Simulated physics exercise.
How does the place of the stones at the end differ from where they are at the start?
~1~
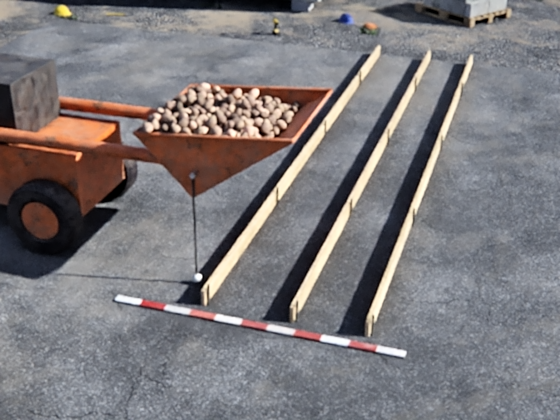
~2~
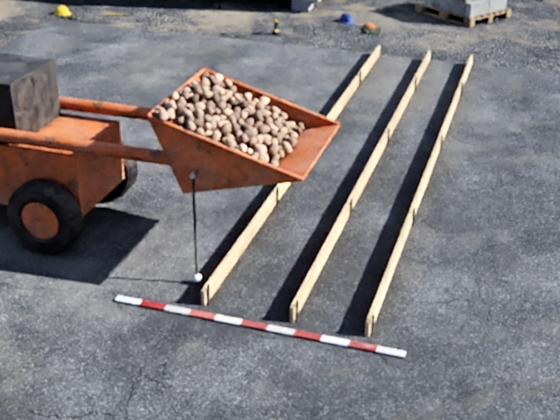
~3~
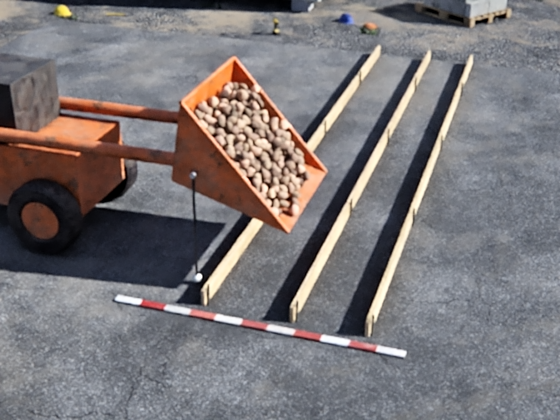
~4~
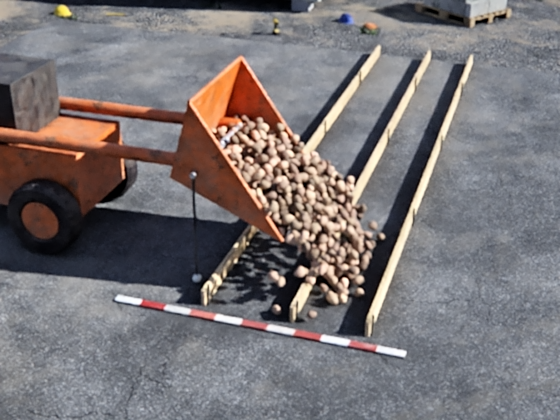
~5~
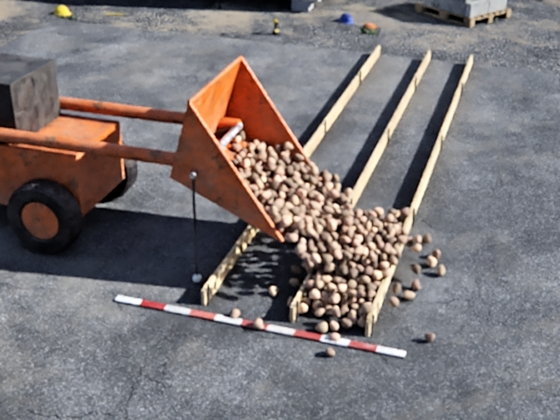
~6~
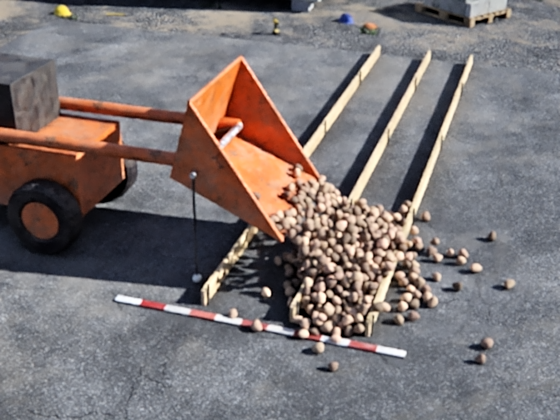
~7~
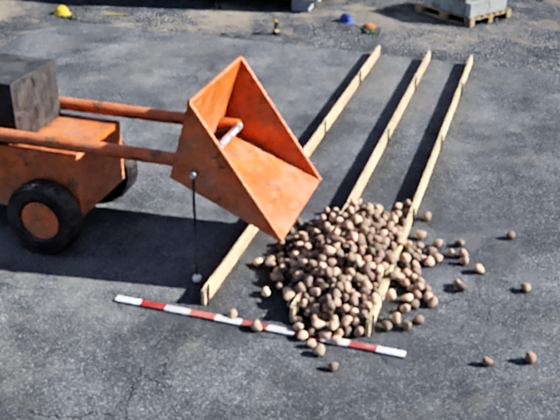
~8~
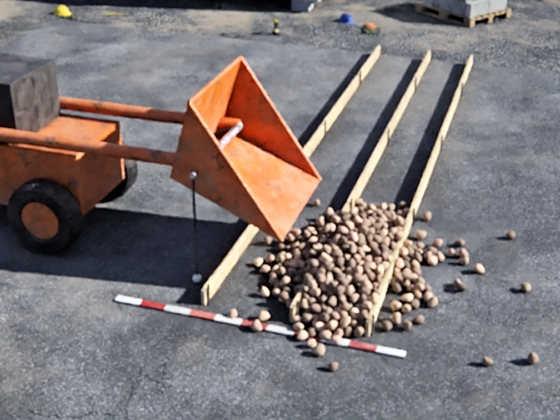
At the start the stones are heaped in the raised orange bucket. By the end they lie on the ground, lower and further right, mostly piled around the near ends of the middle and right planks.
